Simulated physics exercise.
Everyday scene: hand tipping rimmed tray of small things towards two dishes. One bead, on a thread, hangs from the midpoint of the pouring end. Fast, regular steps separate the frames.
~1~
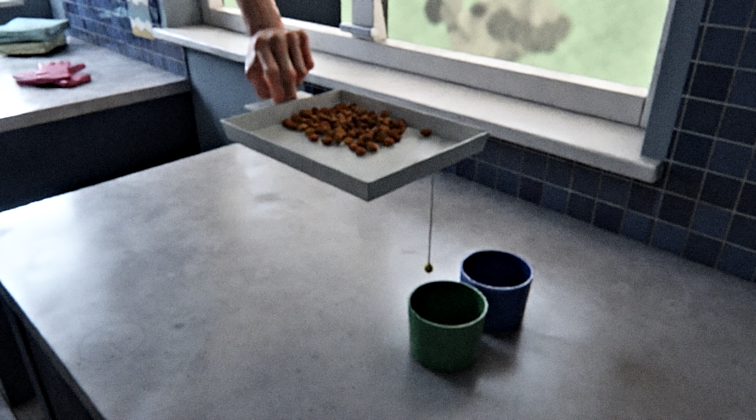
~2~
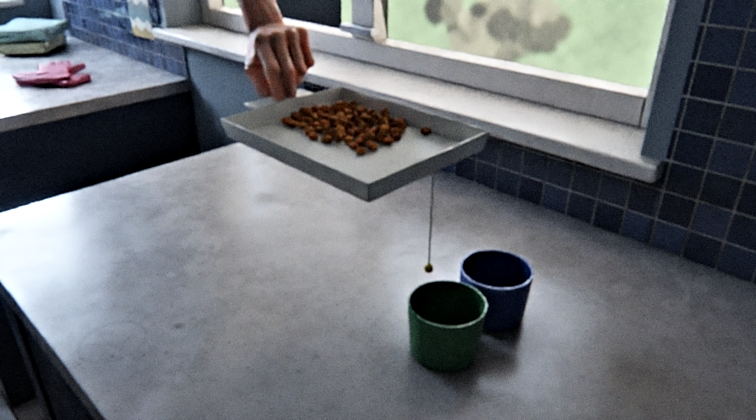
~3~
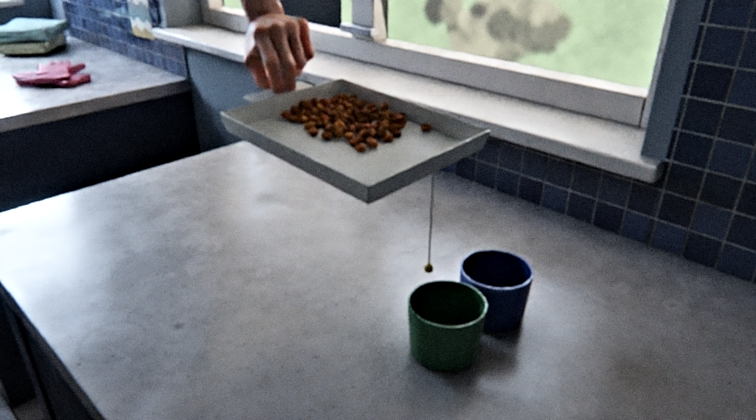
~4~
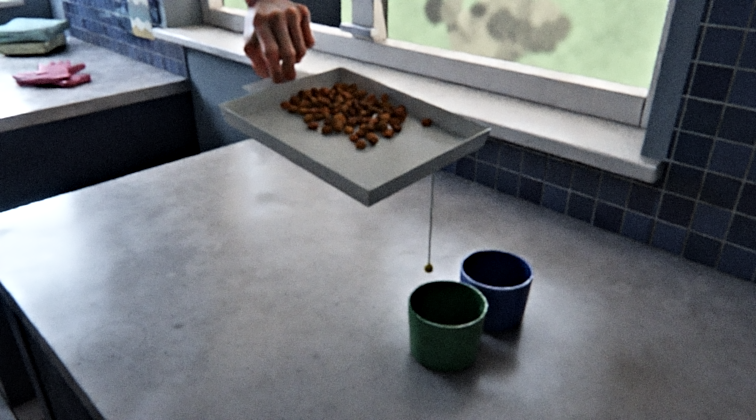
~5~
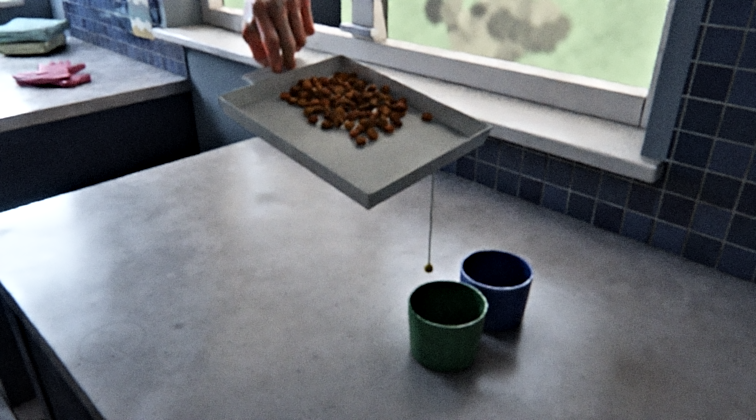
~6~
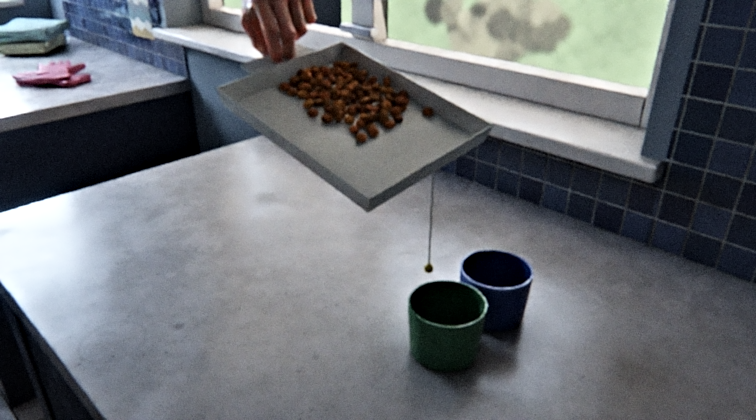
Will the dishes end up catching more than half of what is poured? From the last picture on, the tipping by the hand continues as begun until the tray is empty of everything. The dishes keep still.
Honestly, the catch comes out below half of the load.
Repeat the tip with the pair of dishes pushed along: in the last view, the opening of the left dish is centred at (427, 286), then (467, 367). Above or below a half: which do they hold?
For the two tries in order: Not as much as half, not as much as half.
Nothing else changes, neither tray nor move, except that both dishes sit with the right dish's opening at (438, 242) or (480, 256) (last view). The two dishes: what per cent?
Near 0 % and 0 %.
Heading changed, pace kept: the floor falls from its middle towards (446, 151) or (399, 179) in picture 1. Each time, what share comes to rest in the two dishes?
Somewhere close to 50 % the first time, 40 % the second.
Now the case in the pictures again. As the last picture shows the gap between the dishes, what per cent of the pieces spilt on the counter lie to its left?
Looks like close to 90 per cent of it.
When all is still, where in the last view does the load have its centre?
Near pixel (377, 376).
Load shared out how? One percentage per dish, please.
Split in per cent - left dish 10, right dish 0.
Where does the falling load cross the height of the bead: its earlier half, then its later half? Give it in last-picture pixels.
First around (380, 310), afterwards around (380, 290).
Shortly afterwards, tray tipped steeply; the bulk on the tray; a little in the air.
Next, tray tipped right over; near a third on the tray; a little in the left dish; near half outside both; a little in the air.
Some moments later, tray tipped past a quarter turn; a little in the left dish; all but a few outside both.
In the end, tray tipped past a quarter turn; a little in the left dish; none at all in the right dish; all but a few outside both.
